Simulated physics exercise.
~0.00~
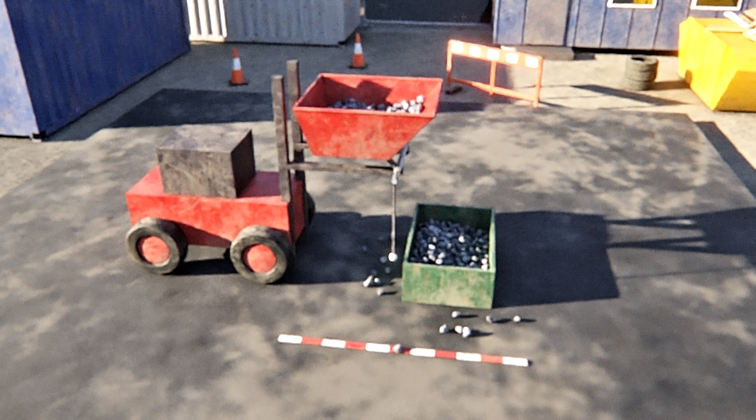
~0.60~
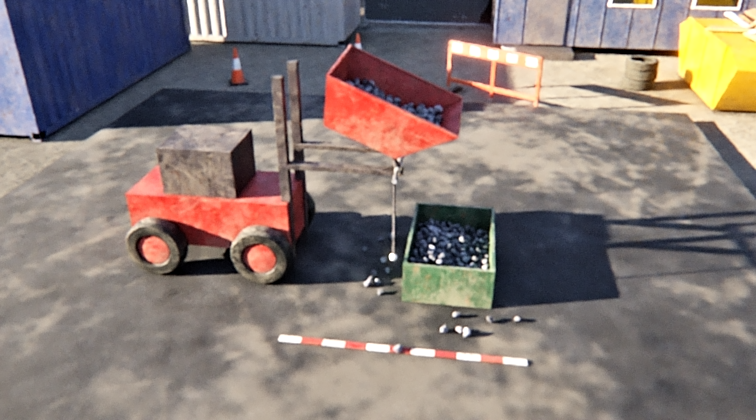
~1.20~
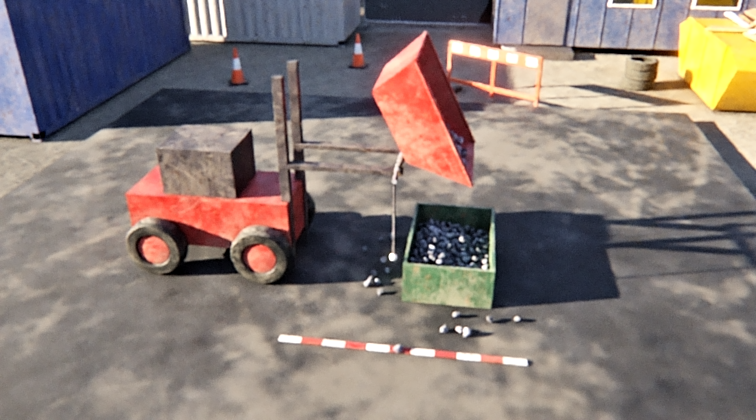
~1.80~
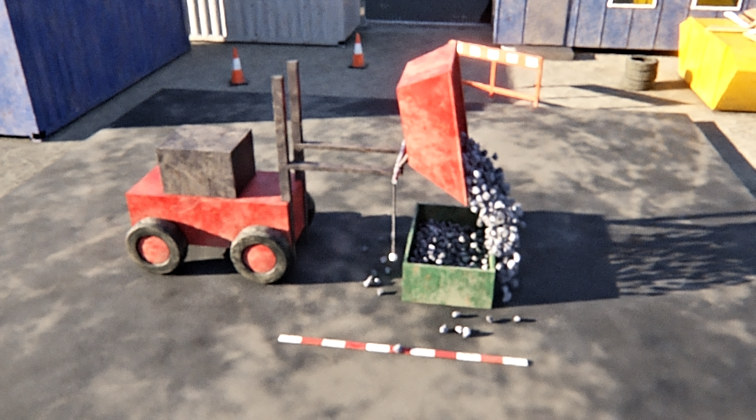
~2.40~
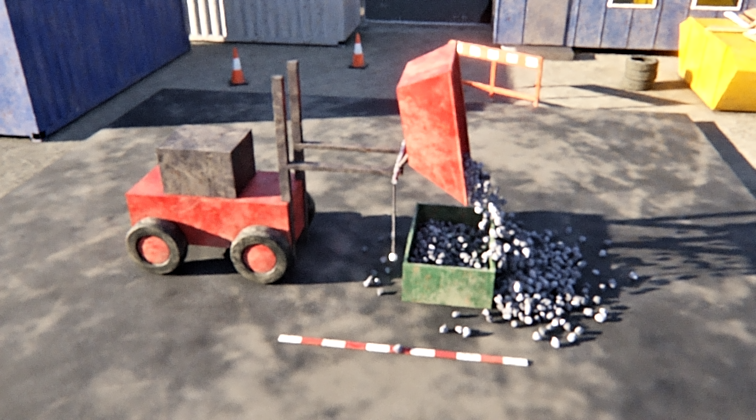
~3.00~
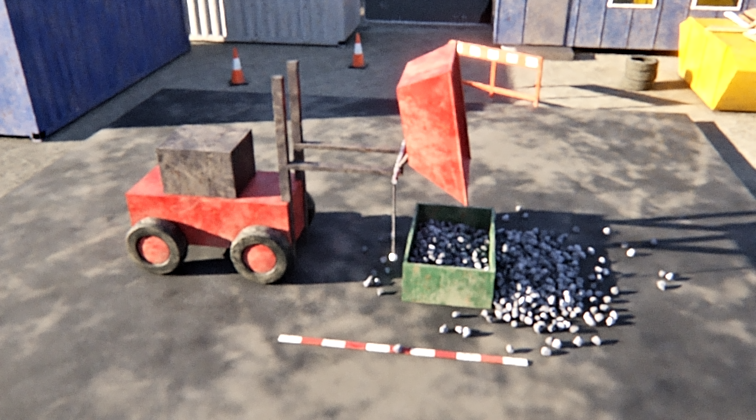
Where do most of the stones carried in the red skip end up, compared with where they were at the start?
They start up in the raised red skip, and by the end most of them lie lower down and further right, heaped on the ground beside the green bin.
